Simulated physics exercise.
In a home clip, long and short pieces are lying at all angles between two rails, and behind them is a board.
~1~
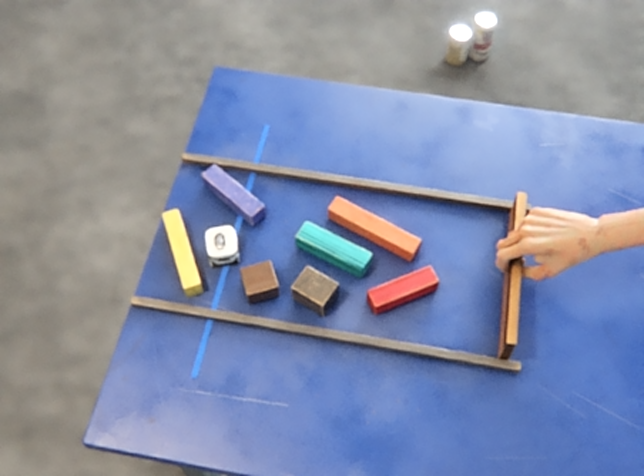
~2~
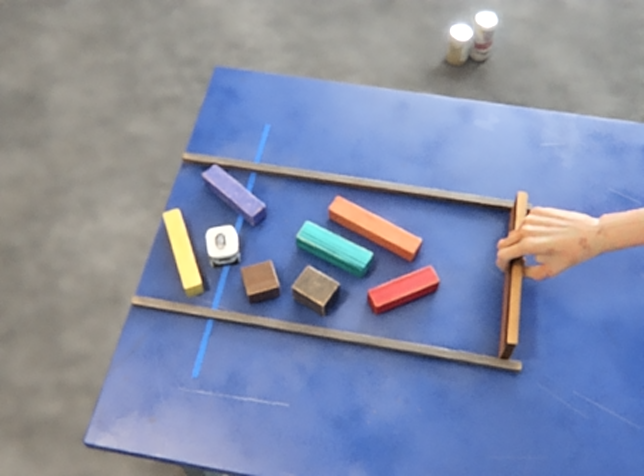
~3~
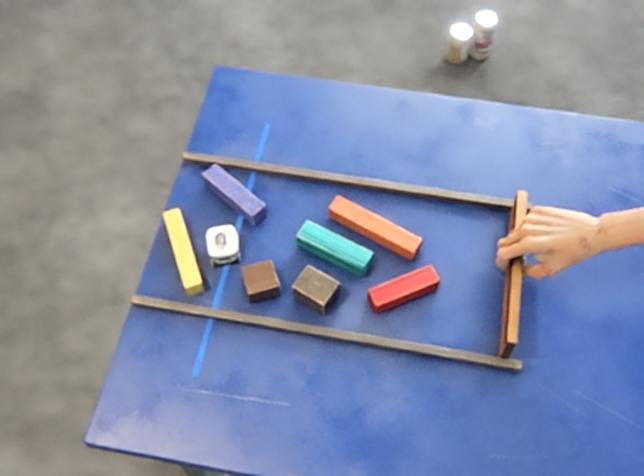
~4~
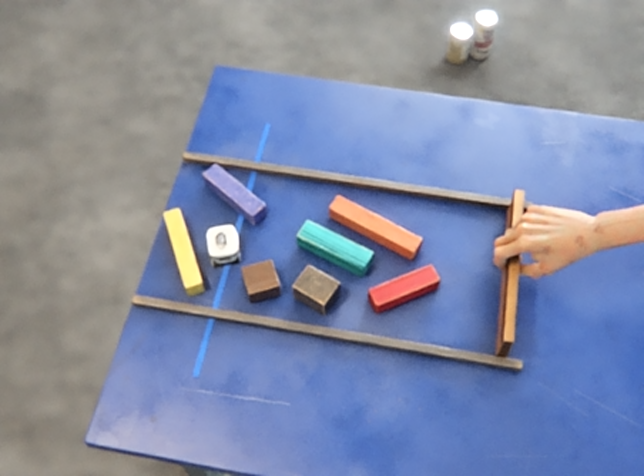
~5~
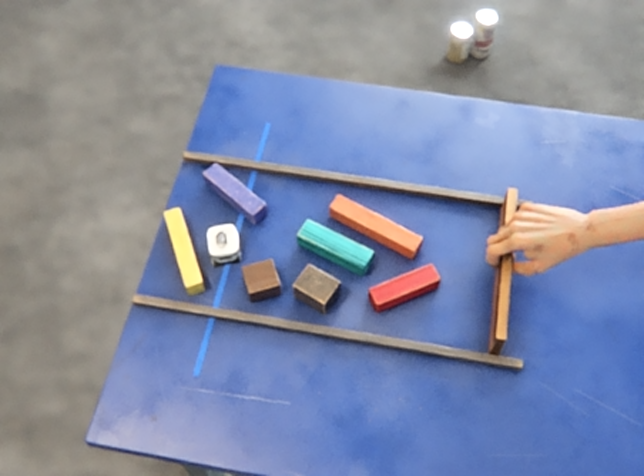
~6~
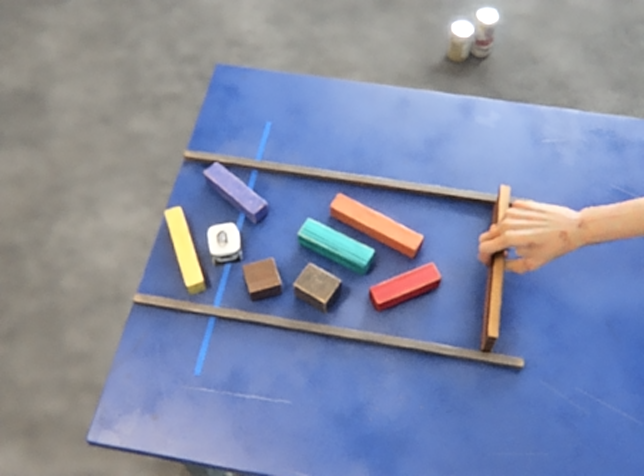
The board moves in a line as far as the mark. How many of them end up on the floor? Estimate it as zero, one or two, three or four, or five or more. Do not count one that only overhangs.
Estimate: One or two fall off.
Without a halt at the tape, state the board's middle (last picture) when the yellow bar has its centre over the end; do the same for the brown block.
The middle sits near (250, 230) for the first and near (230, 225) for the other.
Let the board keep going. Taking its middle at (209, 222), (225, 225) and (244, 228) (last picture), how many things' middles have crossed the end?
Taking the three positions in turn, the counts come to 3, 3 and 2.
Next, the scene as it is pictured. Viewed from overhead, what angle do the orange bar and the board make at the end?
I'd estimate about 55 degrees.
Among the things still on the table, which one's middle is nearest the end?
That would be the brown block.
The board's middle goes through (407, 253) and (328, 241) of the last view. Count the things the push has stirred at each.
Note: First position 2; second position 6.
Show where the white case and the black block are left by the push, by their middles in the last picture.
(188, 239), and the other (185, 270).
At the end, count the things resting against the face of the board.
At rest, 3 are in contact.
Early on, none off yet; yellow bar at rest near (185, 250); blue bar at rest near (236, 193); white case at rest near (225, 245).
A while later, none off yet; yellow bar travelled a little near (166, 252); blue bar travelled about its own width near (188, 176); white case moving near (217, 241).
Finally, the number that fall off is one or two; lost, blue bar and yellow bar.
